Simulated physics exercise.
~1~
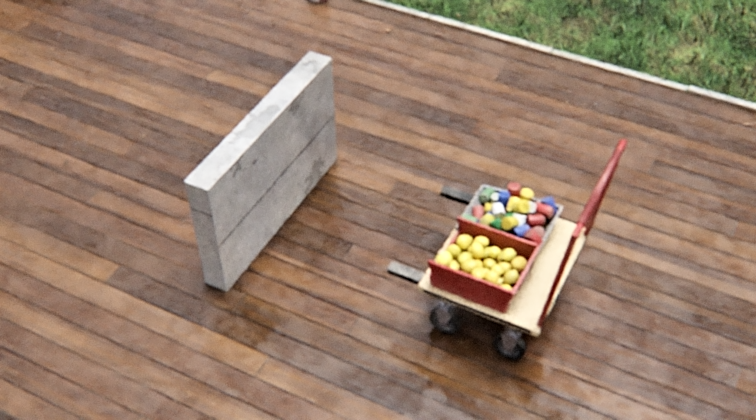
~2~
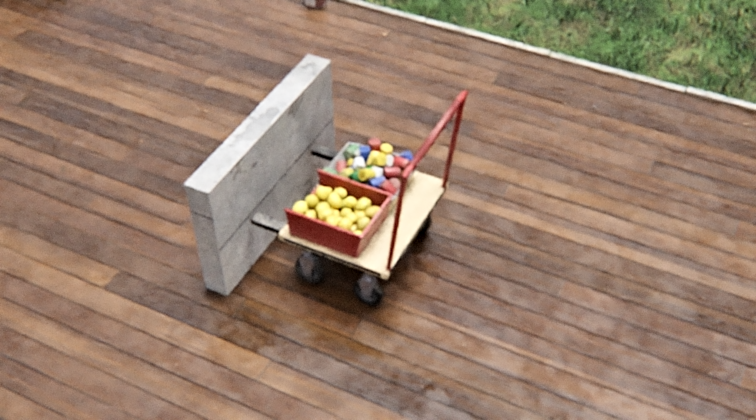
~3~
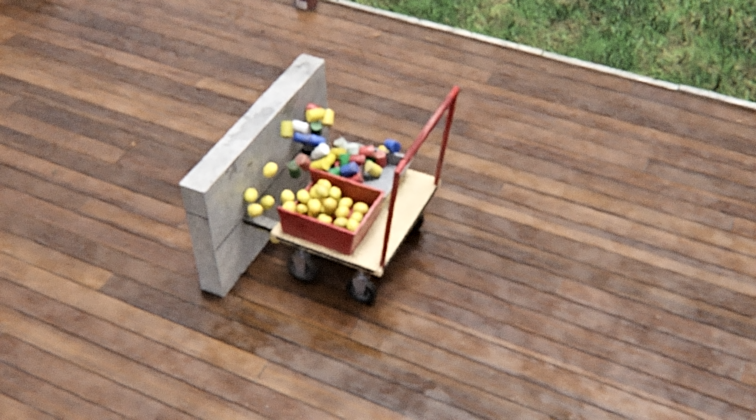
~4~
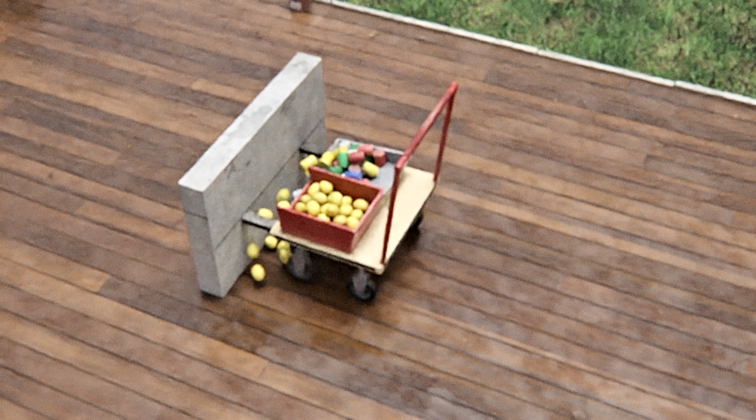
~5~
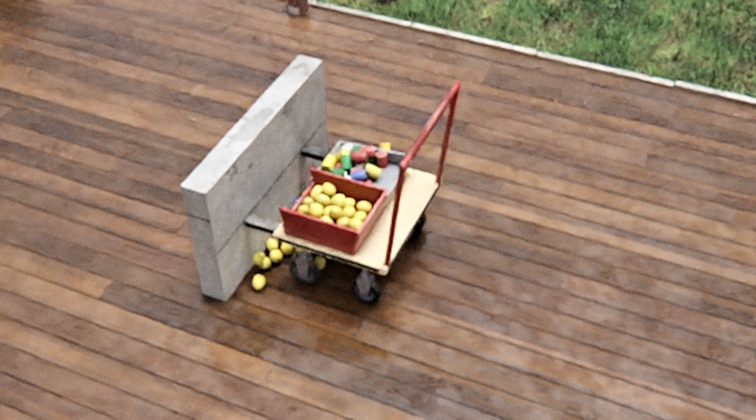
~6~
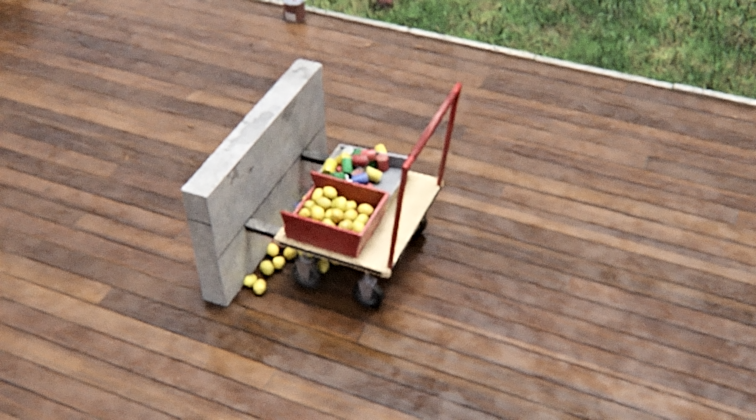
A cart rolls left to a grey wall and stops, spilling yellow and colourful pieces.
